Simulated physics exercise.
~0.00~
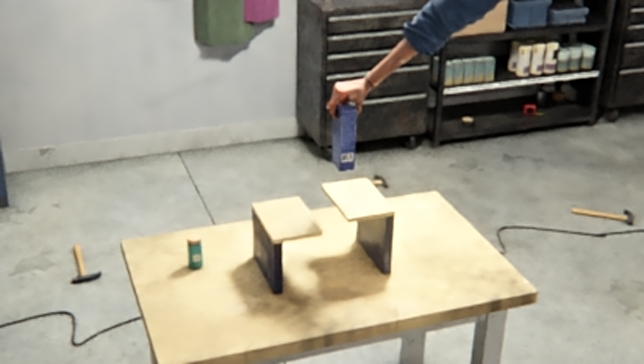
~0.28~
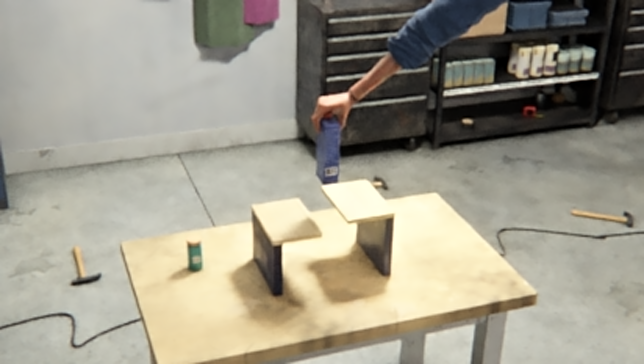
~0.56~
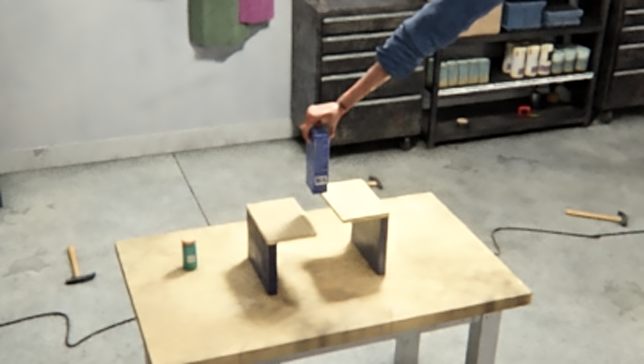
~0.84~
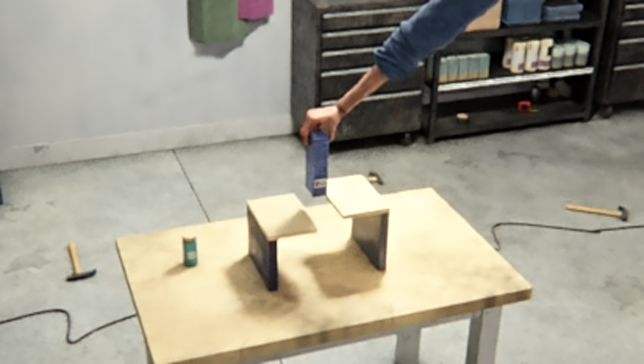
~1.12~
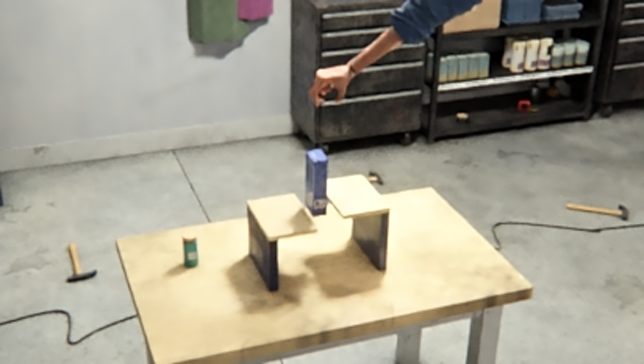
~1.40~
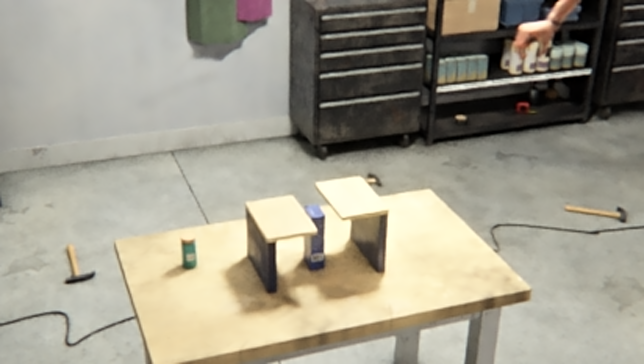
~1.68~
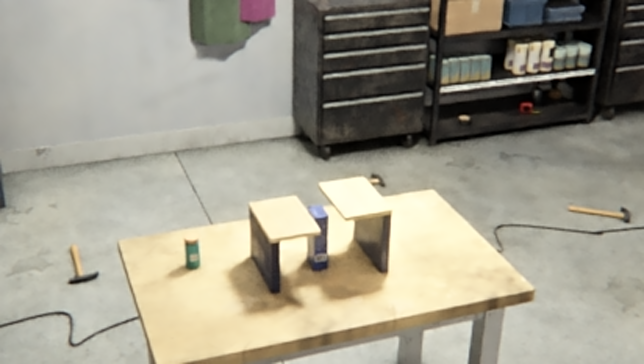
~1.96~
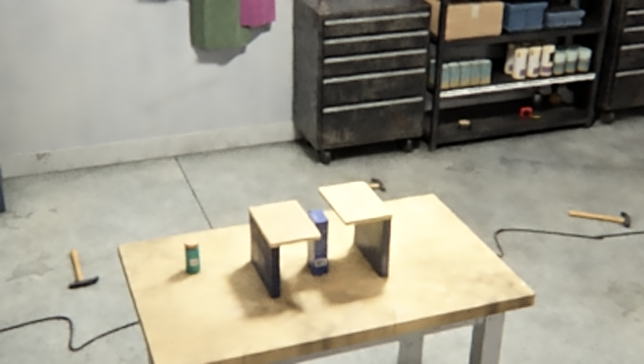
A hand held a blue carton upright over the gap between two board-topped supports on a wooden table, lowered it and let go. The carton dropped through and stood upright on the table between them, while a small green shaker stayed put.
